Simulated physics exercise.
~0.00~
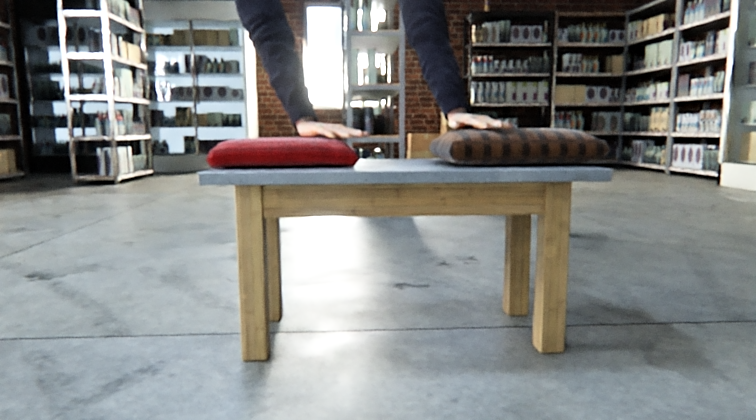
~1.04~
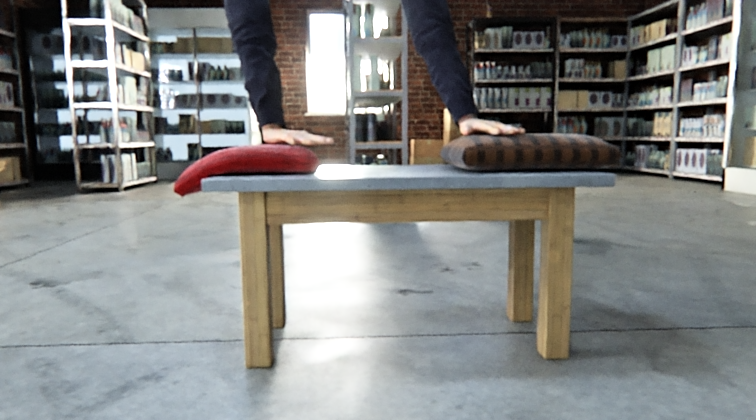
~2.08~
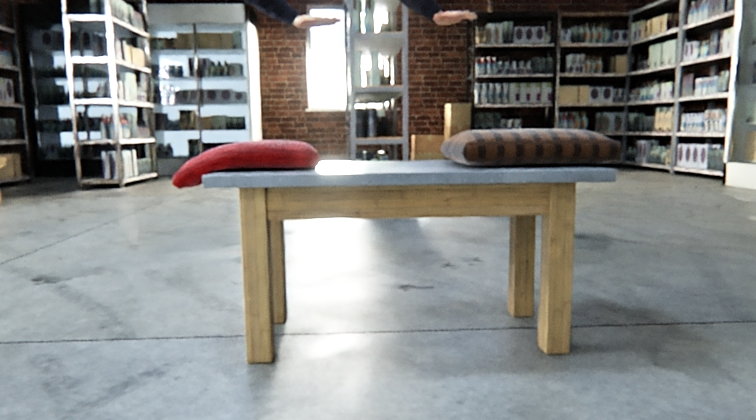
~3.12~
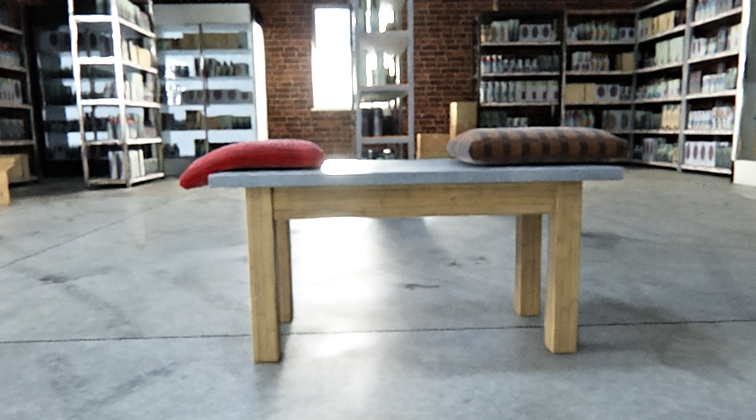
On a bench, hands slide a red pad and brown cushion apart, then withdraw; both stay.
